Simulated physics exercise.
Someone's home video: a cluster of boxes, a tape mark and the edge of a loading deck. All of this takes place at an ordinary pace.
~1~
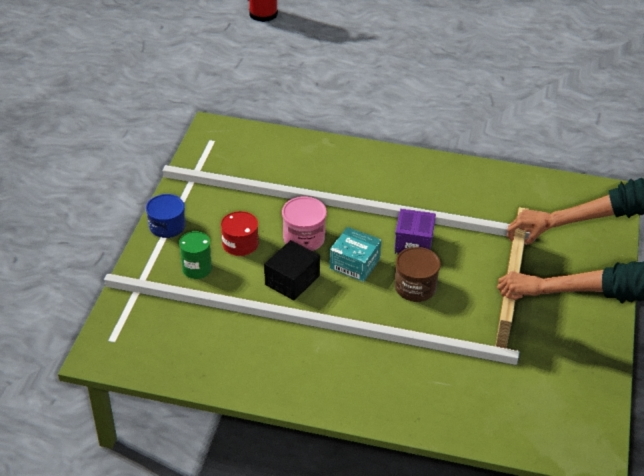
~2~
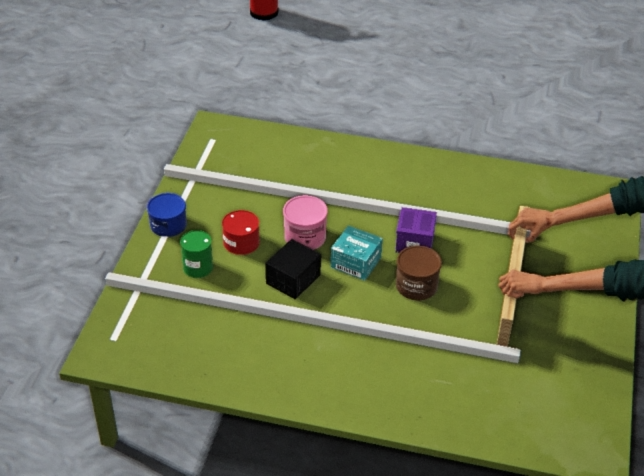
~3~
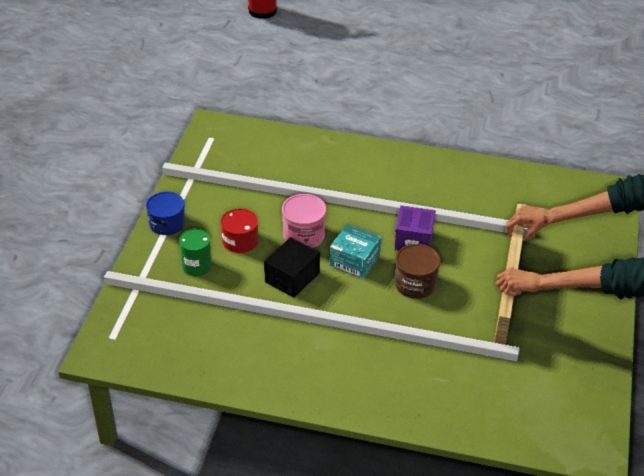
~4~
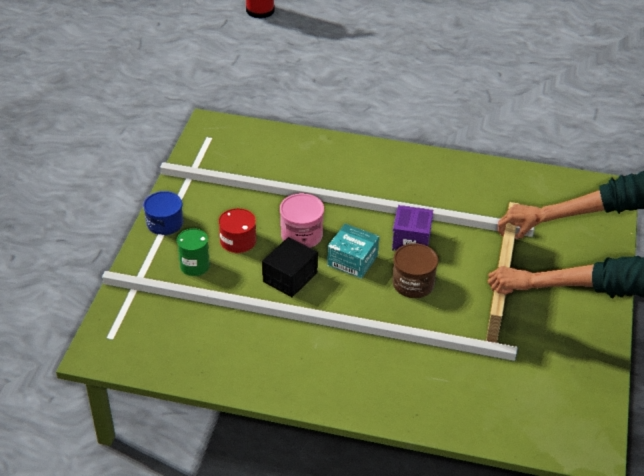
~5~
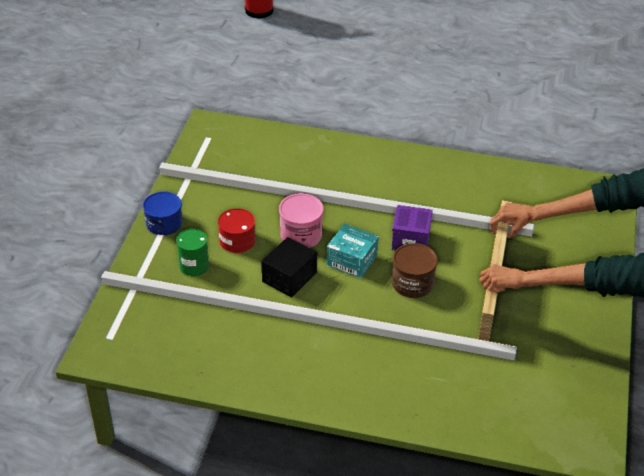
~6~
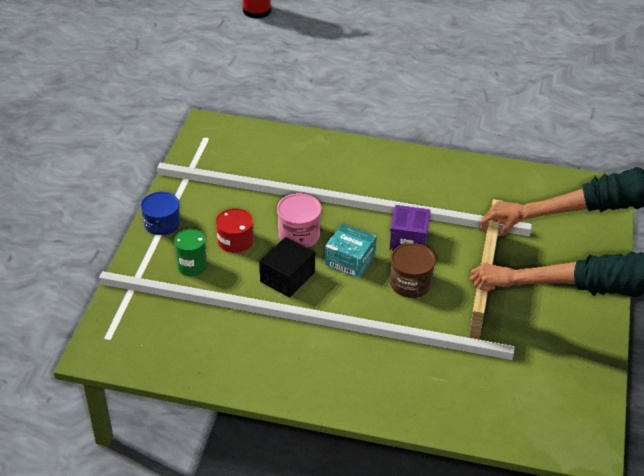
Two hands slide a wooden plank slightly left toward colorful containers on a green table.
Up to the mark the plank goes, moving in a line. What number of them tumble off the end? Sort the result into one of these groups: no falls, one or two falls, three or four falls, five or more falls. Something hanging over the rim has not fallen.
Five or more falls.
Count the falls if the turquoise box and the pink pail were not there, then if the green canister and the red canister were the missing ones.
That gives 3 in the first case, then 3 in the second.
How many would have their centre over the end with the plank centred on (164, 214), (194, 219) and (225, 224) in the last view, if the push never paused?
In order, that gives 5, then 2, then 0.
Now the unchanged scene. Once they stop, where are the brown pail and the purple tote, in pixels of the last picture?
You'll see the brown pail at (134, 226), with the purple tote at (158, 186).
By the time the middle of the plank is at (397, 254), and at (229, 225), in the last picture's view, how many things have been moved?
In order, the tallies are 3 and 8.
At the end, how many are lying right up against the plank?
In total, 3.
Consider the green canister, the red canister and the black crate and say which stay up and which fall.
Taking them one by one: The green canister goes down, the red canister goes down, and the black crate stays put.
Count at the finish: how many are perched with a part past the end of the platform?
Count of overhanging things: 3.
Soon after, none off yet; blue pail at rest near (161, 214); green canister at rest near (191, 253); red canister at rest near (235, 231).
Then, none off yet; blue pail at rest near (161, 214); green canister at rest near (191, 253); red canister moved a little near (217, 231).
Further on, none off yet; blue pail moved about its own width near (136, 208); green canister moved about its own width near (148, 252); red canister moved well along near (149, 232).
At rest, the number that fall off is five or more; fallen, turquoise box, pink pail, red canister, green canister and blue pail.
